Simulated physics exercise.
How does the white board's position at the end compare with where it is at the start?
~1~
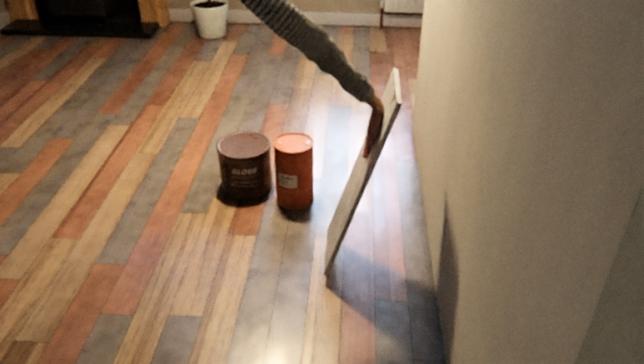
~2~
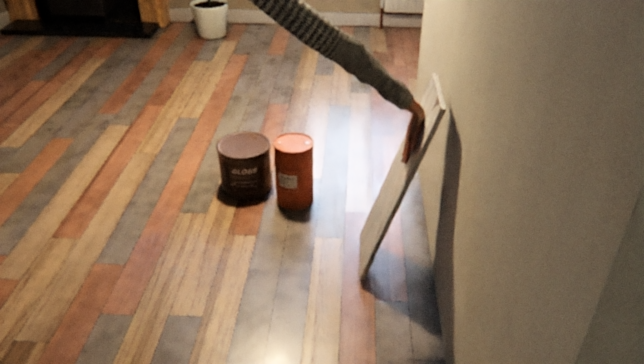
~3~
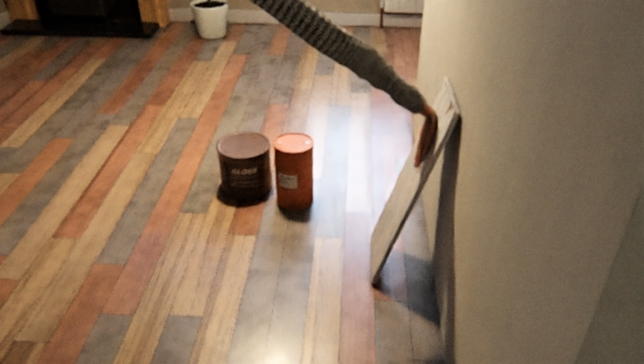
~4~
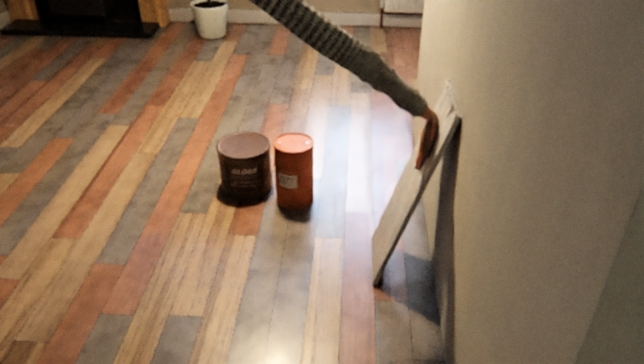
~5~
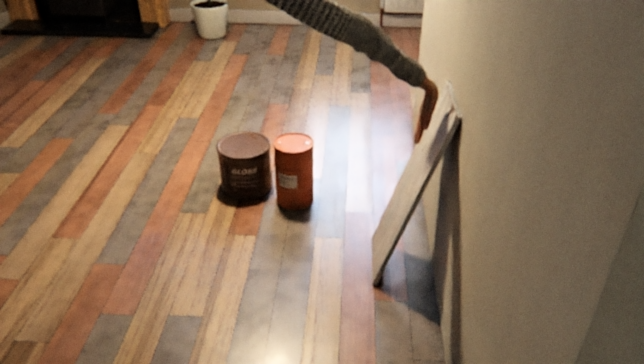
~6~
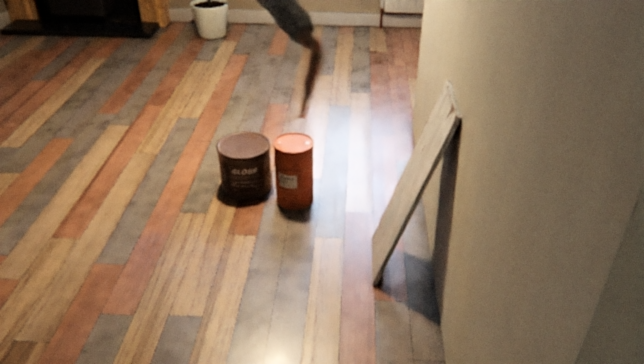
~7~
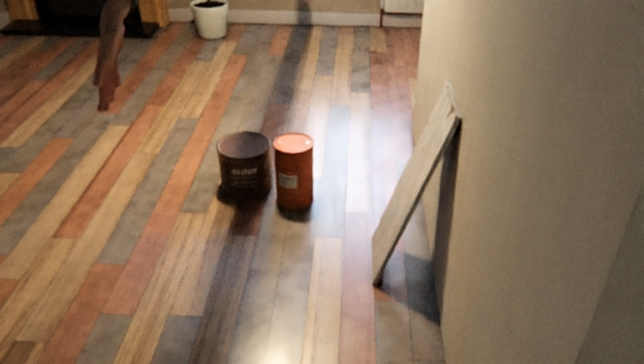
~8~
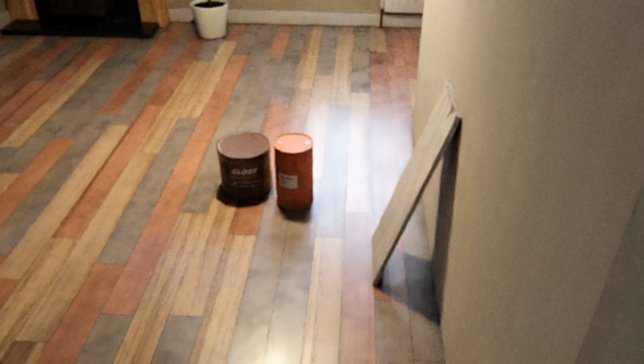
At the end the white board is farther to the right than at the start, resting against the wall on its own.
